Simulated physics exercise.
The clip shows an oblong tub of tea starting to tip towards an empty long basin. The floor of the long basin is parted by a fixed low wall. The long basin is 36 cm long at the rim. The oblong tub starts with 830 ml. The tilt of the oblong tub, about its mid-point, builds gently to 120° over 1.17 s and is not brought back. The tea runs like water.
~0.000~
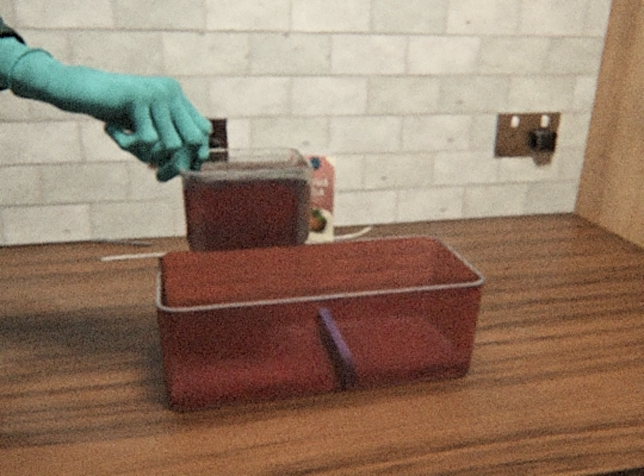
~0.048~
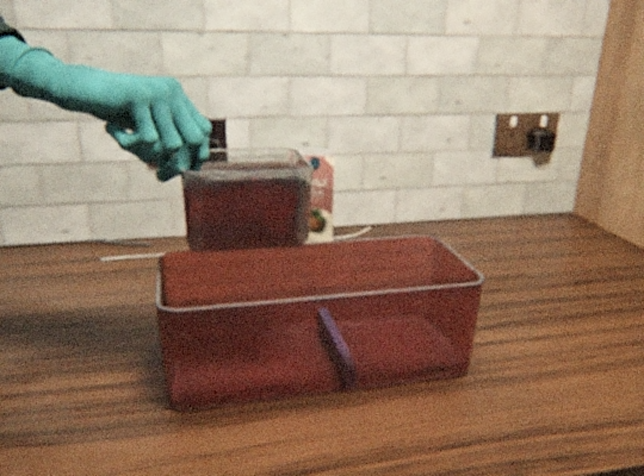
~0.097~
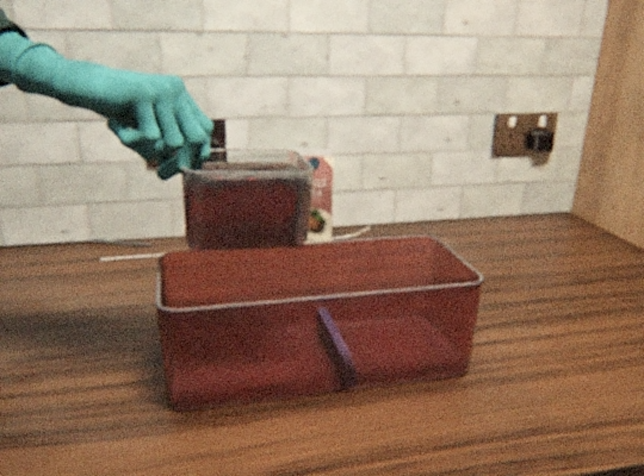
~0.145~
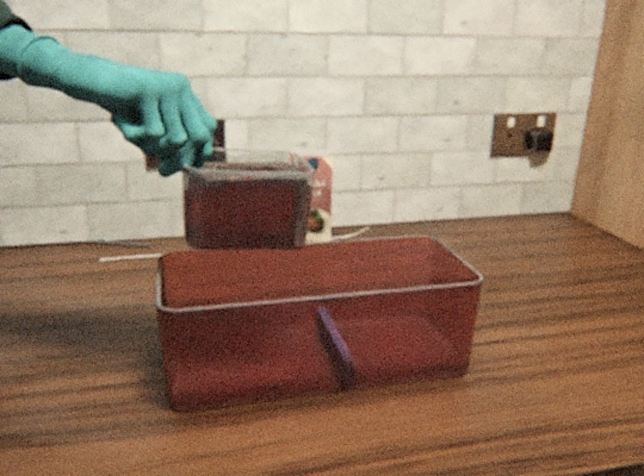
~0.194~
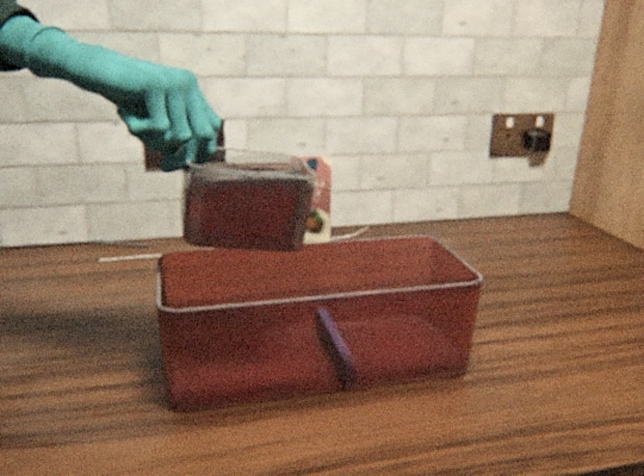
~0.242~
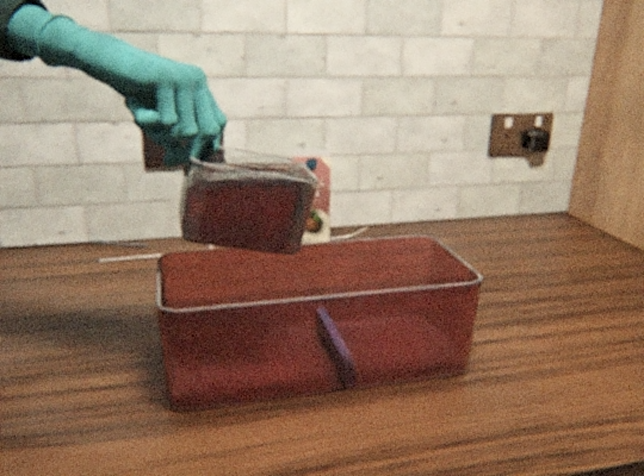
A green-gloved hand slowly tilts a clear tub of dark red liquid to the right.
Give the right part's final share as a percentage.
About 59 per cent.
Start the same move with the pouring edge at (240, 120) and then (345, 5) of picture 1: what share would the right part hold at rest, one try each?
In turn about 25 and 70 per cent.
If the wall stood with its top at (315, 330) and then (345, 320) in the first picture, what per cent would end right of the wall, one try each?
In turn about 80 and 65 per cent.
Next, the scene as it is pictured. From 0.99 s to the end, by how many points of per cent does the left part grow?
Near 18 in a hundred.
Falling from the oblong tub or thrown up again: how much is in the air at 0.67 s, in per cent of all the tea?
Some 24 per cent.
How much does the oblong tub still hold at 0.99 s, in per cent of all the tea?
About 6 per cent.
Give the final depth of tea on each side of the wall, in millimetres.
Some 12 mm on the left and 24 mm on the right.
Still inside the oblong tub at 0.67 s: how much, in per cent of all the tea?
Some 50 per cent.
Then, 0.67 s in, the tilt is 74° and 51 per cent is still to pour, 1 is left of the wall and 23 right of it.
Then, 0.99 s in, the tilt is 113° and 6 per cent is still to pour, 23 is left of the wall and 68 right of it.
Then, 1.31 s in, the tilt is 120° and 0 per cent is still to pour, 37 is left of the wall and 62 right of it.
Then, 1.67 s in, the tilt is 120° and 0 per cent is still to pour, 40 is left of the wall and 59 right of it.
Finally, 41 per cent lies left of the wall, 59 right of it and 0 outside.
